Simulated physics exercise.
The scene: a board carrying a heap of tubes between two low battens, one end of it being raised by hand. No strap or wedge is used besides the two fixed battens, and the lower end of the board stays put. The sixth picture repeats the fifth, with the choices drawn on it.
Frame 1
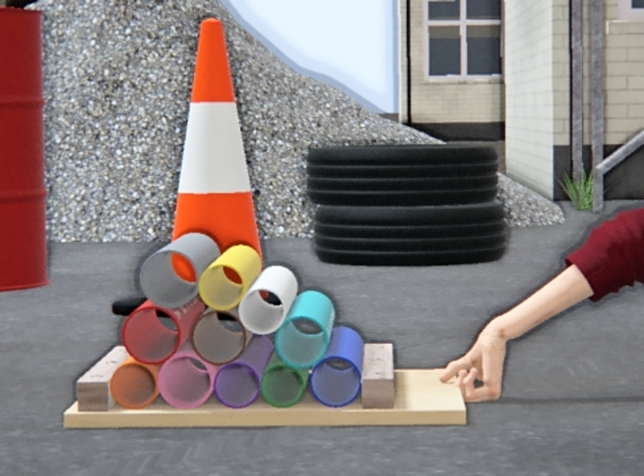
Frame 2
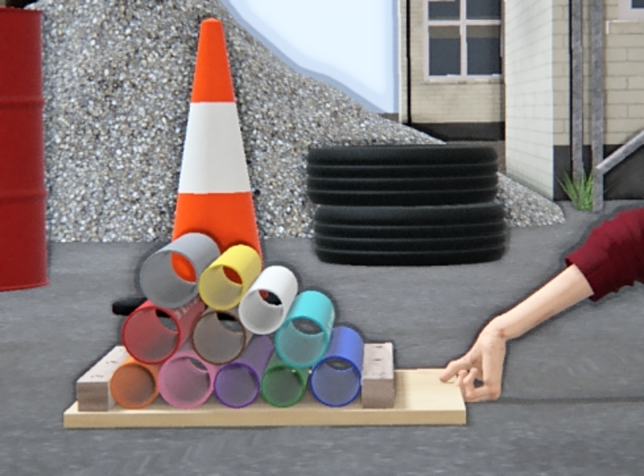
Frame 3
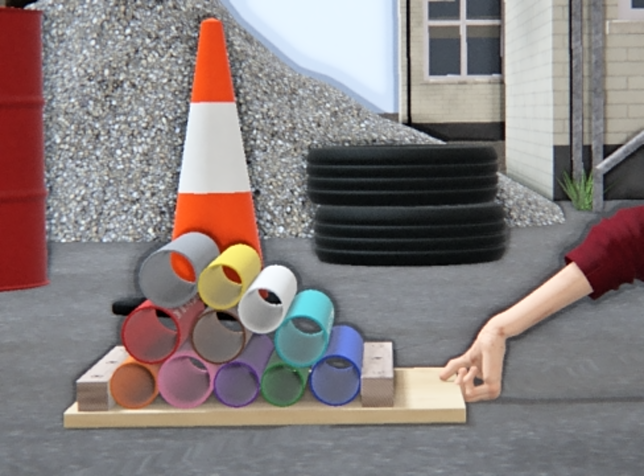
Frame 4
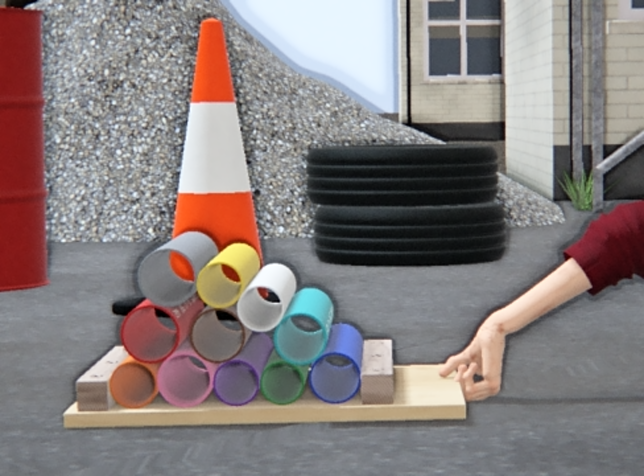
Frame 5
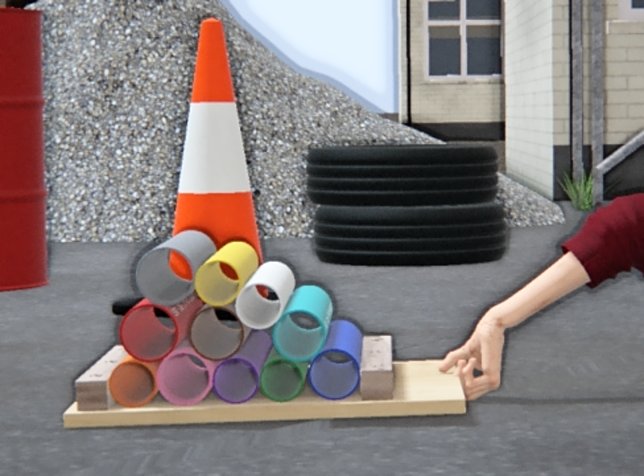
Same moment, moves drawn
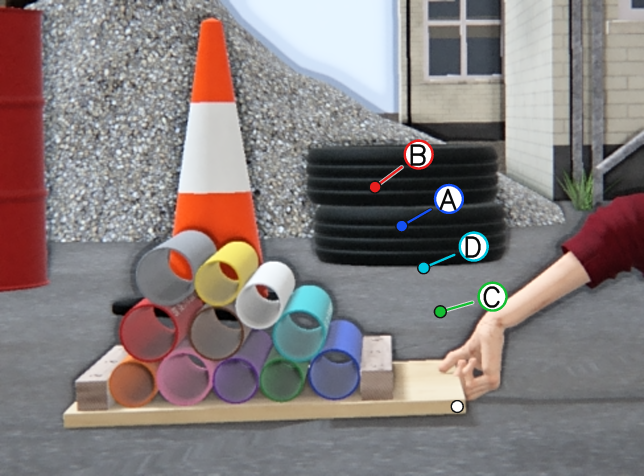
A hand reaching in from the right grips the end of a pale board that carries a heap of coloured tubes between two low wooden blocks. The board's right end rises very slightly, the tubes barely shifting with it, while the traffic cone, tyres and gravel behind stay still.
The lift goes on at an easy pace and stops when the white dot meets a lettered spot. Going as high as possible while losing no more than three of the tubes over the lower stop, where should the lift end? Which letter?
It can be raised to D.
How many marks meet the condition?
Two of them.
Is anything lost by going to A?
Yes.
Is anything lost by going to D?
At D: Yes.
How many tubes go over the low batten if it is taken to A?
It comes to six.
On the marked copy, A at (402, 226); B at (375, 187); C at (441, 312); D at (423, 268); the white dot at (457, 406).
Following D. Soon after the start, board at 15°.
Later, board at 22°.
In the end, board at 22°, three over the low batten (red, yellow, grey).
As for the rest, A six over the low batten; B six over the low batten; C one over the low batten (grey).
